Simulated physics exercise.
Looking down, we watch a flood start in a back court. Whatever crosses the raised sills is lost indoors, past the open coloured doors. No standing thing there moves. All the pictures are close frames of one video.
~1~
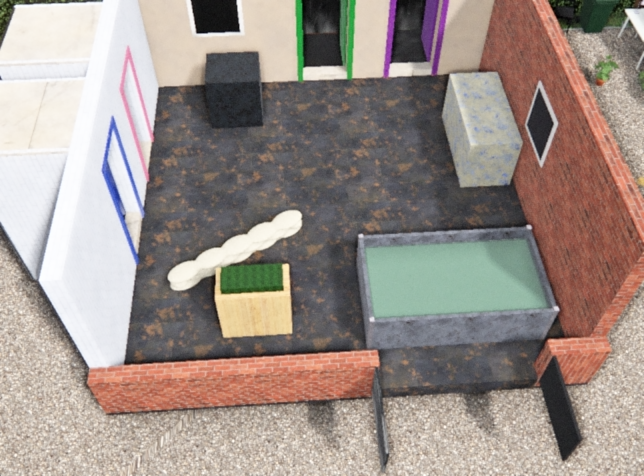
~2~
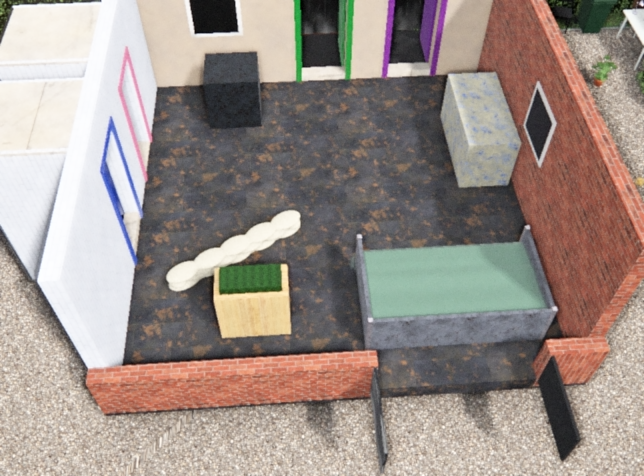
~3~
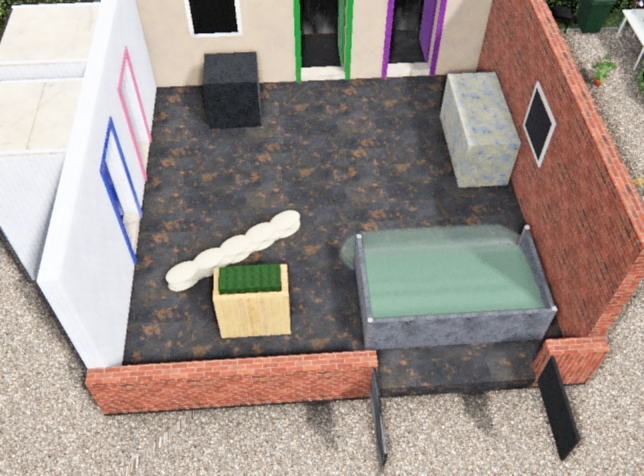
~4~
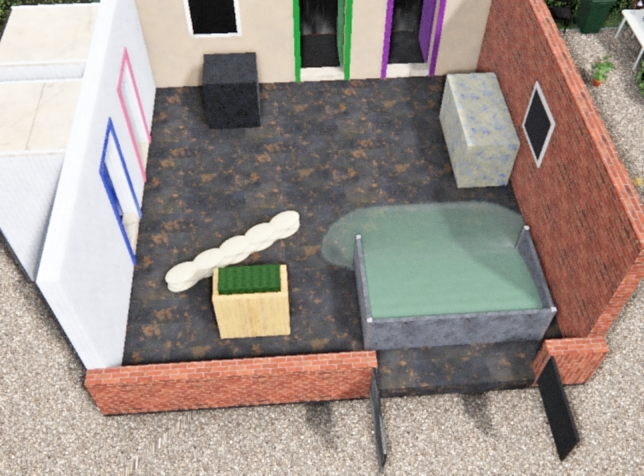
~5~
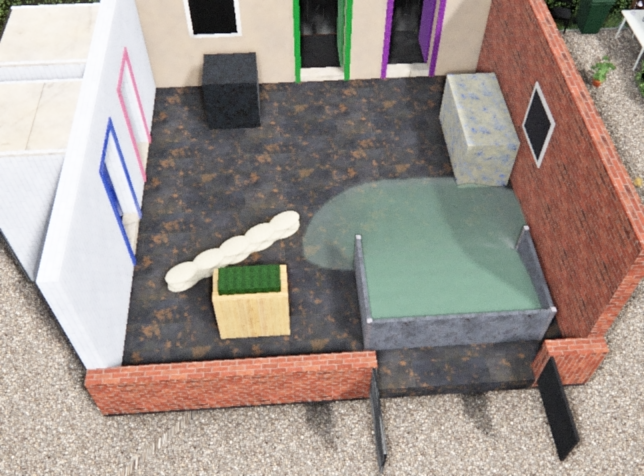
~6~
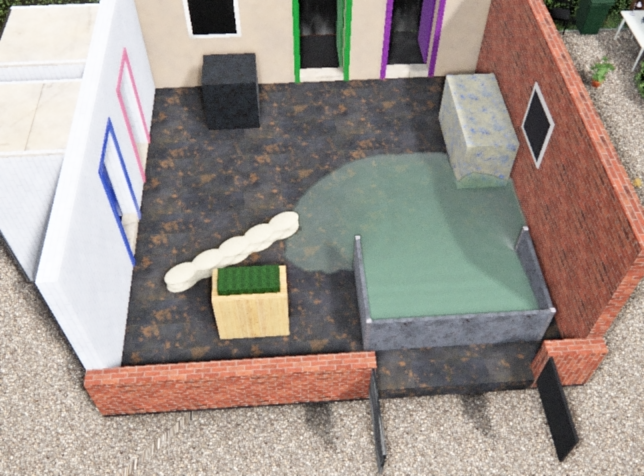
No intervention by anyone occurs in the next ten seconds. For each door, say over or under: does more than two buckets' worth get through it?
As I see it, green door: Over the cap. Blue door: Within the cap. Purple door: Over the cap. Pink door: Over the cap.
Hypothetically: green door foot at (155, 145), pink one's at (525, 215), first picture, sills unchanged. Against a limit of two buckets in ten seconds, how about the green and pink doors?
Well, the green door misses the threshold, but the pink door beats the threshold.
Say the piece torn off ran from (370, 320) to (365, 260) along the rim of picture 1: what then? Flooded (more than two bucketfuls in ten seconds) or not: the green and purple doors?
Taking them in order, the green one misses the mark, then the purple one misses the mark.
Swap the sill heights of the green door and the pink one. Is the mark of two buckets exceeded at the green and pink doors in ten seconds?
Swap done - green door gets too much, pink door doesn't reach it.
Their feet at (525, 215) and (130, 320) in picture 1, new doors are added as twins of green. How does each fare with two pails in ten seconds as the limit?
In turn: Passes that mark, holds.
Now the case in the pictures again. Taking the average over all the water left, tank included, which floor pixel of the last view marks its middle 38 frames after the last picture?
Near (335, 167) in the last view.
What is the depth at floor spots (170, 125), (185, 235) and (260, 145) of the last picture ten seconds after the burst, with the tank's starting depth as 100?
6, 16 and 8 in a hundred, in turn.
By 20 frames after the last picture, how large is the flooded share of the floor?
60 %, roughly.
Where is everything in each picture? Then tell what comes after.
Still water in the tank at (454, 275), in the first picture.
The front is at (354, 265), out from the gap on the tank's far side, in the second picture.
The front is at (345, 254), out from the gap on the tank's far side, in the third picture.
The front is at (523, 222), out from the gap on the tank's far side, in the fourth picture.
The front is at (514, 194), out from the gap on the tank's far side, in the fifth picture.
The front is at (362, 162), out from the gap on the tank's far side, in the sixth picture.
A moment on, water covers 40 % of the floor; the green door not reached, the blue door not reached, the purple door wet at the sill, nothing in, the pink door not reached.
Next, water covers 50 % of the floor; the green door under two buckets in, the blue door not reached, the purple door over two buckets in, the pink door not reached.
Then, water covers 60 % of the floor; the green door over two buckets in, the blue door not reached, the purple door far over two buckets in, the pink door wet at the sill, nothing in.
Later, water covers 75 % of the floor; the green door over two buckets in, the blue door wet at the sill, nothing in, the purple door far over two buckets in, the pink door over two buckets in.
In the end, water covers 90 % of the floor; the green door over two buckets in, the blue door wet at the sill, nothing in, the purple door far over two buckets in, the pink door over two buckets in.
